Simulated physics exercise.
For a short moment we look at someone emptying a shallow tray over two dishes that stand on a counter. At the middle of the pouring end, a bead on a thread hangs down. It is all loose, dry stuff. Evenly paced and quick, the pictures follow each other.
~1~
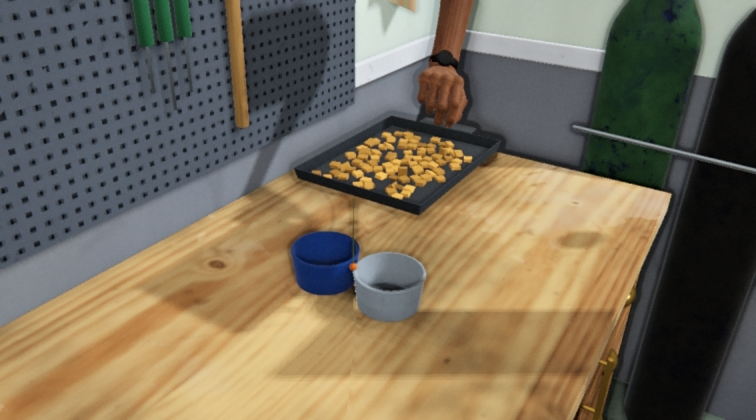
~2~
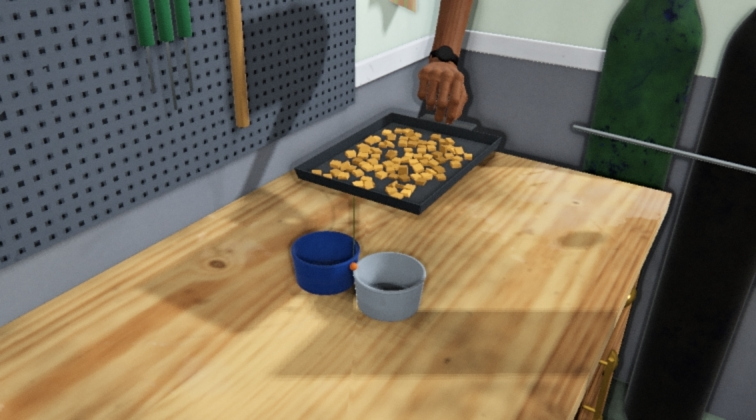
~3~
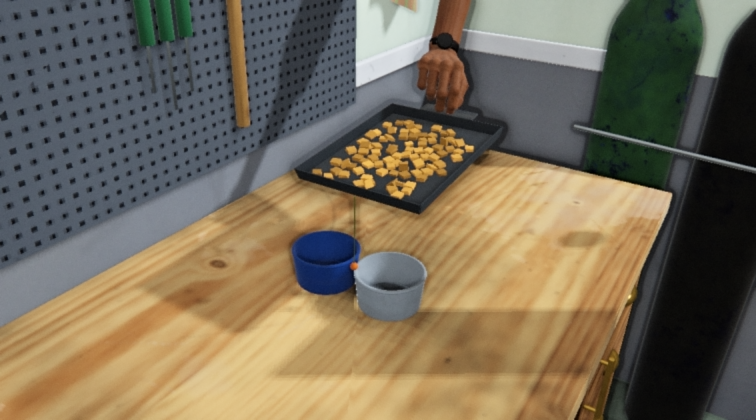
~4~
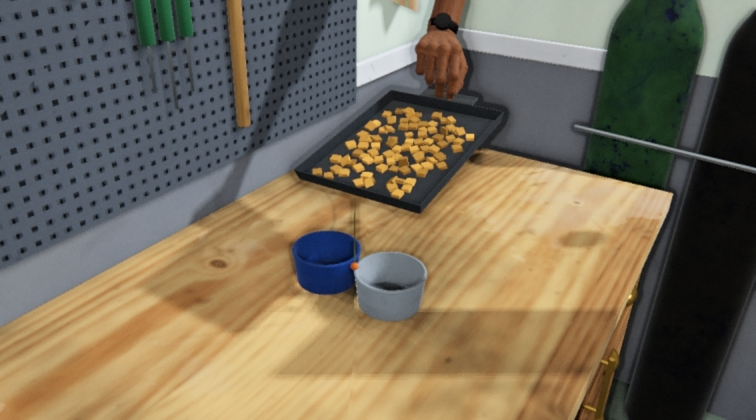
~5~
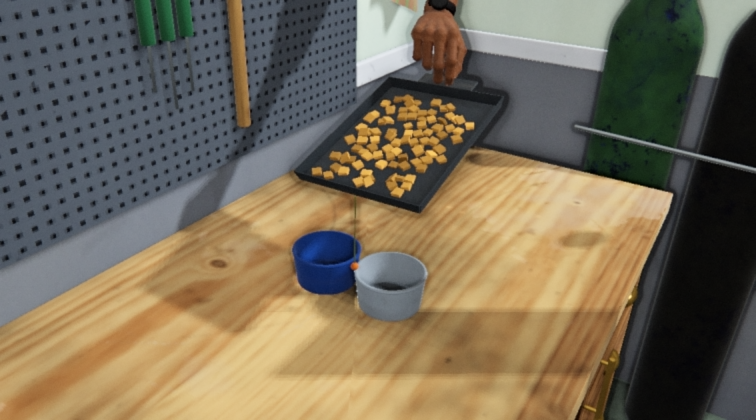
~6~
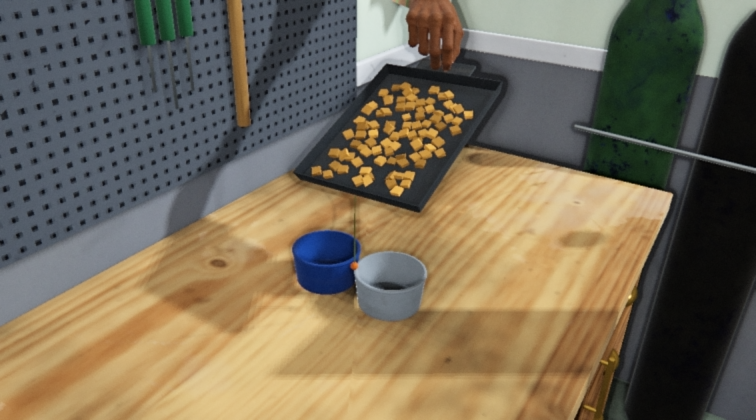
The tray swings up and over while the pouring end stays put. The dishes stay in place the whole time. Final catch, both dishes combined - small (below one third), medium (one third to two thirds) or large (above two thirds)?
Small.
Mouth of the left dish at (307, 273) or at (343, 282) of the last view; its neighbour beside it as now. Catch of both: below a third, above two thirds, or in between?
Run 1 - beyond two thirds; run 2 - between a third and two thirds.
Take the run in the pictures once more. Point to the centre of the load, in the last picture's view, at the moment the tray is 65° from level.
Mark it at roughly (352, 163) in the final frame.
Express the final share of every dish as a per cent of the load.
Left 0 %, right 0 %.
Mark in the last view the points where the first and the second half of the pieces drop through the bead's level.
The opening part goes through (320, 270); what follows goes through (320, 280).
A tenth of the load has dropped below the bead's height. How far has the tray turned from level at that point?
Close to 90° of tilt at that moment.
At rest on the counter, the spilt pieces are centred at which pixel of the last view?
Look around (317, 329) in the last picture.
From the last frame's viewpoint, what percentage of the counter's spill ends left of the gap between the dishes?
Estimate: About 90 percent.
Just after the last frame, tray tipped steeply; every one on the tray.
A moment on, tray tipped past a quarter turn; roughly a third on the tray; roughly a third outside both; roughly a third in the air.
Further on, tray tipped past a quarter turn; every one outside both.
When it is over, tray tipped past a quarter turn; not one in the right dish; not one in the left dish; every one outside both.
